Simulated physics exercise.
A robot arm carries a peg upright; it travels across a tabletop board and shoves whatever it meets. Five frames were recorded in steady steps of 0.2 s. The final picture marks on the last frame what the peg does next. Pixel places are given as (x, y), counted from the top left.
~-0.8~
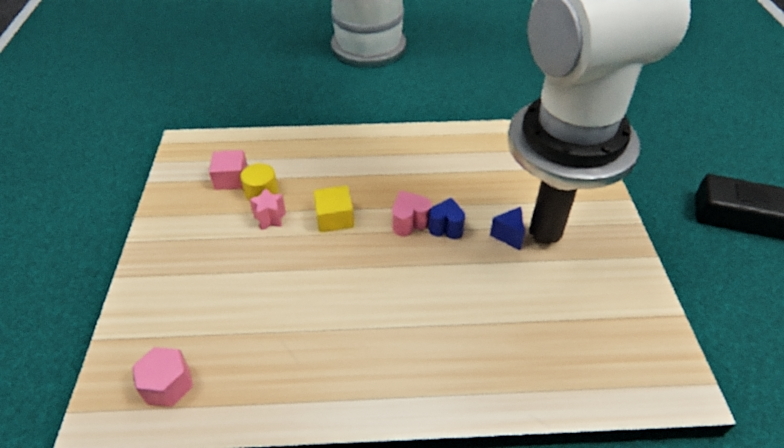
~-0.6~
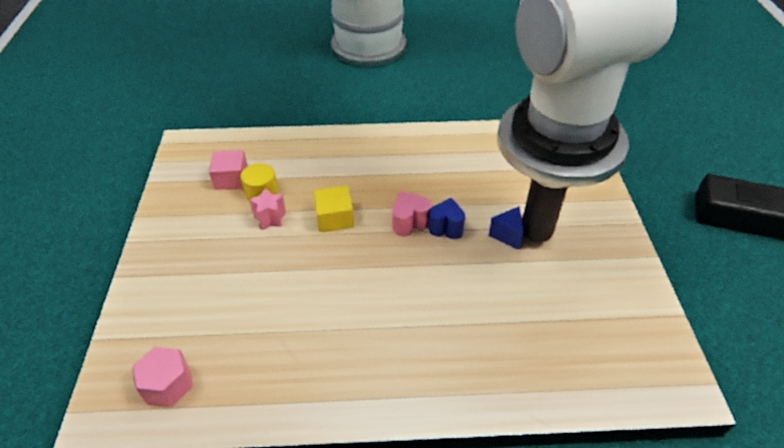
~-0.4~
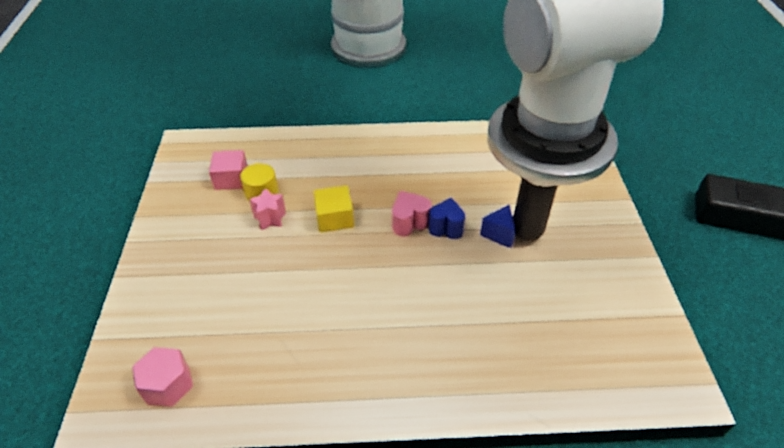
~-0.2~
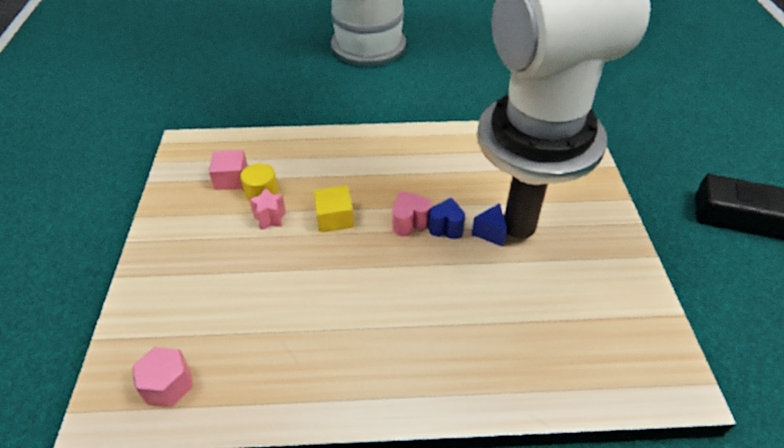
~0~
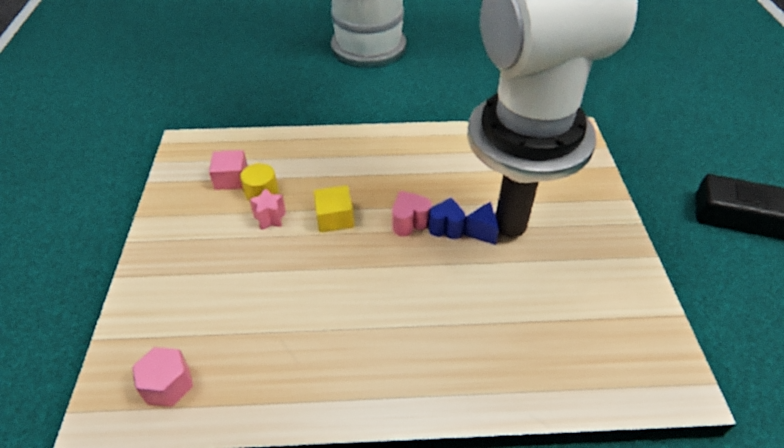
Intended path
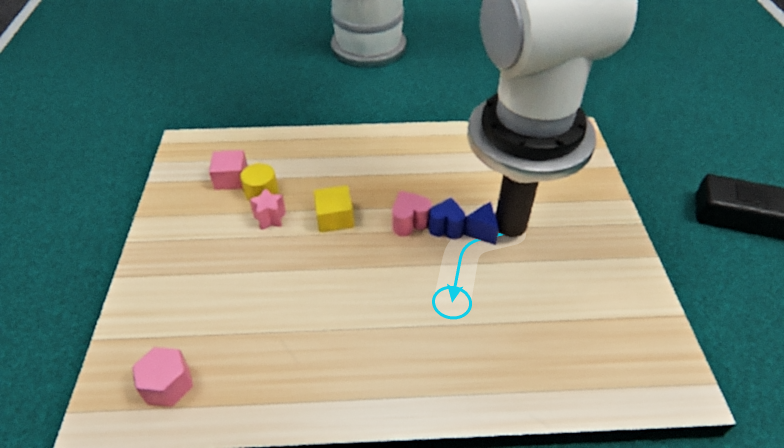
A robot arm with a black peg pushes the blue triangle left toward the blue heart block.
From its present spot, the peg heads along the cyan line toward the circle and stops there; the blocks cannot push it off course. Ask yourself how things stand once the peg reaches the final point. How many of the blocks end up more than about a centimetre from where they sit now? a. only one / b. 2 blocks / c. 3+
The one that fits is b, 2 blocks.
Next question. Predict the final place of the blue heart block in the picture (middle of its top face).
Somewhere near (429, 220).
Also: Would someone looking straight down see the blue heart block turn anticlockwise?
No, that is not what happens.
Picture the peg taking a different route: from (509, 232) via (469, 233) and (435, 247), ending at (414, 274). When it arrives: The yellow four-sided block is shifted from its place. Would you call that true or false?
The claim does not hold.
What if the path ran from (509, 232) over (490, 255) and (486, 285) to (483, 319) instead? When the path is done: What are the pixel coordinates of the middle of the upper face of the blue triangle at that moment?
In the picture, it is at (463, 234).
The drawn path runs from (509, 232) via (473, 242) and (458, 269), ending at (452, 302).
What follows on the original path. One third of the way, peg at (473, 235); pink heart block at (408, 202); blue heart block at (432, 219), turned 75° clockwise; blue triangle at (449, 233).
Two thirds of the way, peg at (459, 263); pink heart block at (408, 202), turned 15° anticlockwise; blue heart block at (429, 220), turned 85° clockwise; blue triangle at (432, 242), turned 15° clockwise.
At the end, peg at (453, 295); pink heart block at (408, 202), turned 15° anticlockwise; blue heart block at (429, 220), turned 85° clockwise; blue triangle at (432, 242), turned 15° clockwise.
